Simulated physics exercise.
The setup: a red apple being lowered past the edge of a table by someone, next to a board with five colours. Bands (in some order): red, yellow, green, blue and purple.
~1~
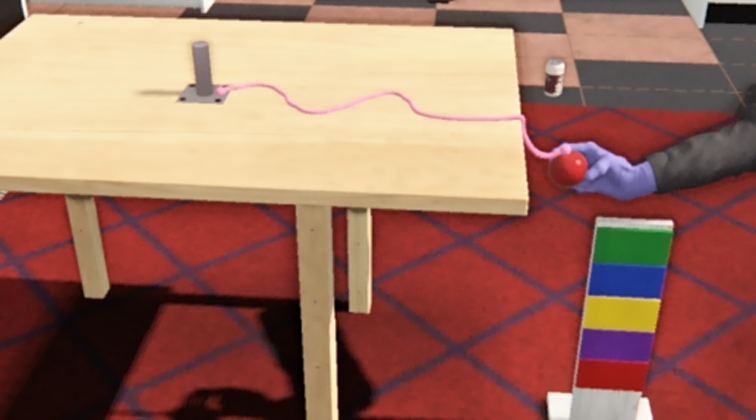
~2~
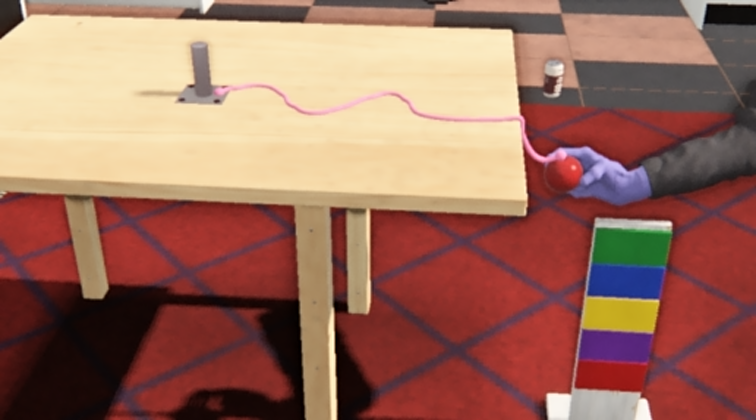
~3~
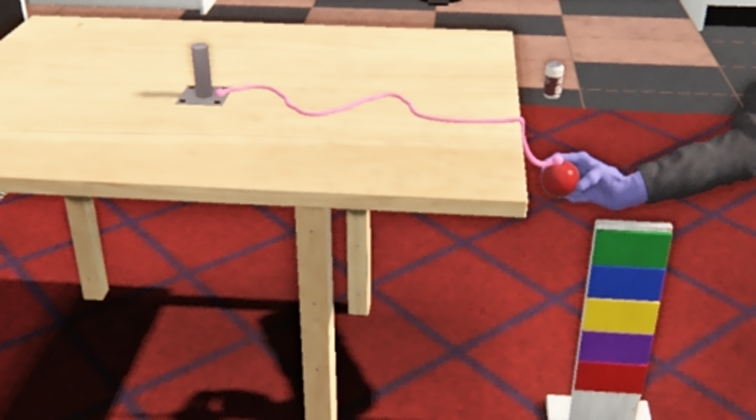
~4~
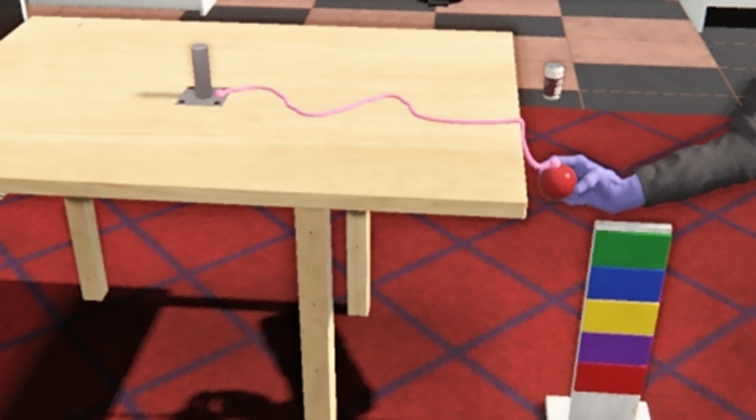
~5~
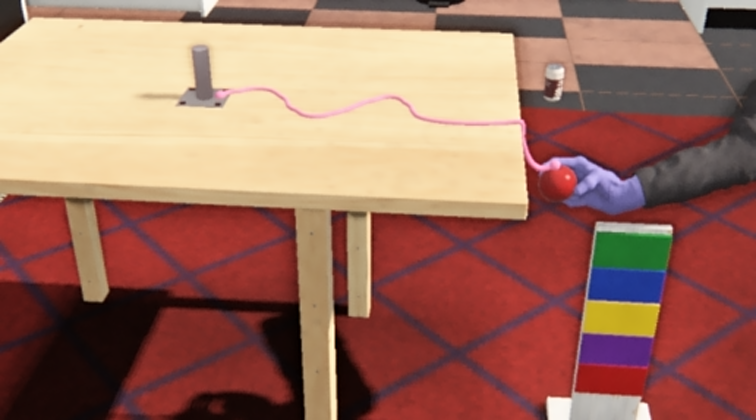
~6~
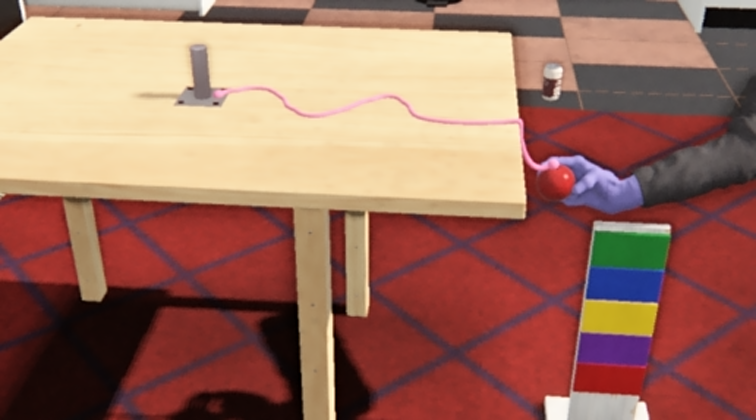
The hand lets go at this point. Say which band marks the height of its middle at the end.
The blue band marks it.
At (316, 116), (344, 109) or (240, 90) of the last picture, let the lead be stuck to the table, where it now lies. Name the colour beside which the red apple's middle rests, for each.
In sequence it's green, then green, and lastly blue.
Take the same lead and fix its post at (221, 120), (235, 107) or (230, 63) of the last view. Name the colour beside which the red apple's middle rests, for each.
In turn, yellow, then yellow, then blue.
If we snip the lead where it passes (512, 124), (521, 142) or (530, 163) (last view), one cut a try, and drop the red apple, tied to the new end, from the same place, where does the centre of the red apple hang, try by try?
In order, it ends up near (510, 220), (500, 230) and (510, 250).
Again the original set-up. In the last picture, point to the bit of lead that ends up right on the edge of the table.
You'll find it somewhere near (426, 119).
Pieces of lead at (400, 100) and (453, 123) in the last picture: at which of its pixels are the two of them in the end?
You'll find the first mark at (462, 114) and the second mark at (518, 147).
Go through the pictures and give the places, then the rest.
The first frame shows red apple (568, 169); green (632, 248); blue (627, 283); yellow (621, 315); purple (616, 347); red (611, 376).
The second frame shows red apple (563, 174); lead through (257, 86) (299, 110) (367, 99) (416, 113) (504, 120).
The third frame shows red apple (560, 179).
The fourth frame shows red apple (557, 182); lead through (257, 88) (299, 112) (367, 101) (416, 115) (504, 122).
The fifth frame shows red apple (557, 183).
The sixth frame shows red apple (556, 183); lead through (256, 88) (298, 113) (366, 101) (415, 115) (503, 123).
A little later, apple near (480, 266); level with blue.
Next, apple near (517, 279); level with blue.
When it is over, apple near (512, 280); level with blue. Its middle rests at the blue band.
